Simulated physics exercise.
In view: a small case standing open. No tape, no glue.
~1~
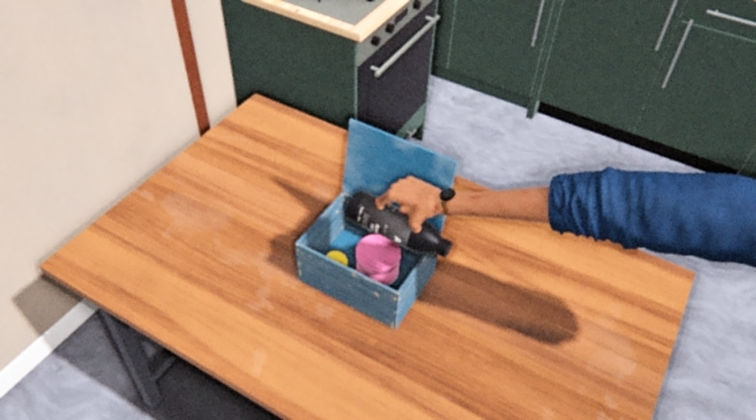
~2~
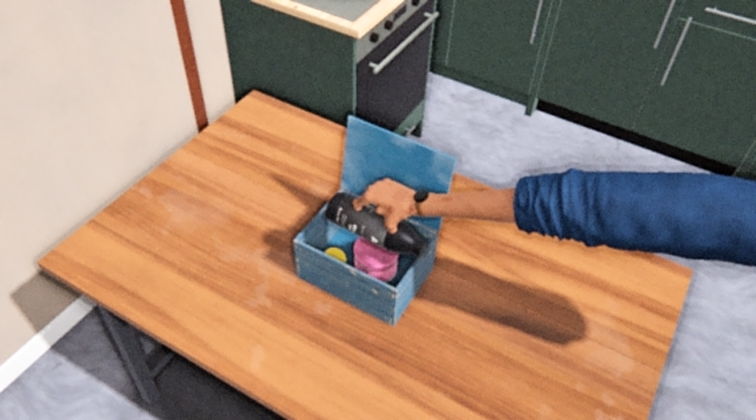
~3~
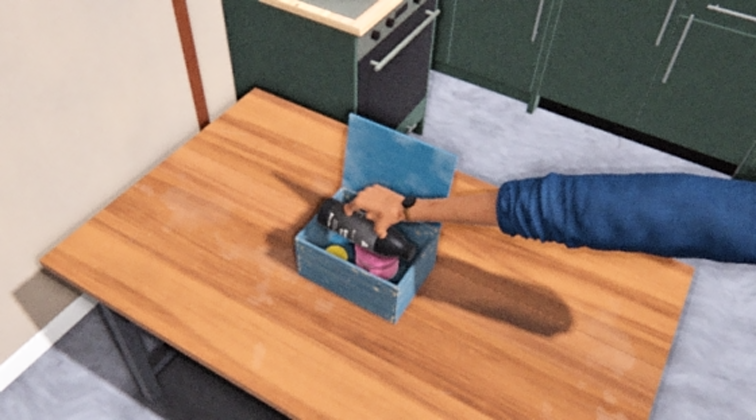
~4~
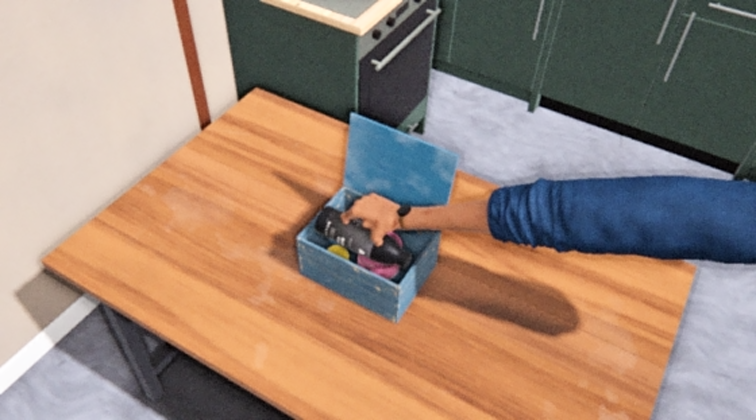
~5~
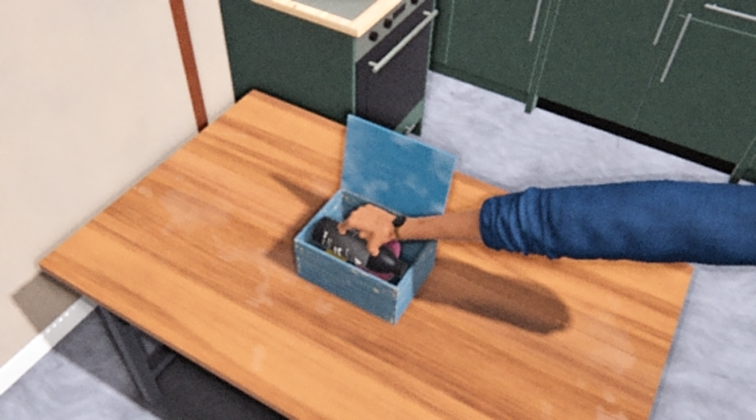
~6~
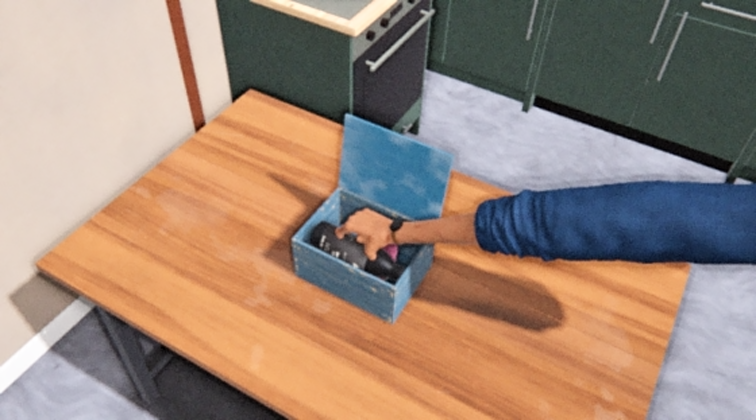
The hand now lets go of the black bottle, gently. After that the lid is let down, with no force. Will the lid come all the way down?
As it turns out, it shuts flat.
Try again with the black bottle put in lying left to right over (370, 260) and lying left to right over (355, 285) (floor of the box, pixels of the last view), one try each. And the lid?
First try: It is held up; second try: It closes.
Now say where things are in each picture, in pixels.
The first picture shows still above its spot; black bottle (400, 227); pink tub (378, 261).
The second picture shows still above its spot; black bottle (377, 227); pink tub (376, 258).
The third picture shows still above its spot; black bottle (368, 232).
The fourth picture shows still above its spot; black bottle (364, 239).
The fifth picture shows still above its spot; black bottle (361, 249).
The sixth picture shows put in, still held; black bottle (358, 254).
Then, 0.90 s later than the last frame, lid starting down; black bottle moved about its own width near (346, 275); yellow lemon moved about its own width.
Then, 1.80 s later than the last frame, lid 41° above the rim; black bottle moved about its own width near (346, 275); yellow lemon moved about its own width.
When it is over, lid shut; moved from the start, black bottle and yellow lemon; pink tub as before. End places, in pixels of the last picture, black bottle near (346, 275).
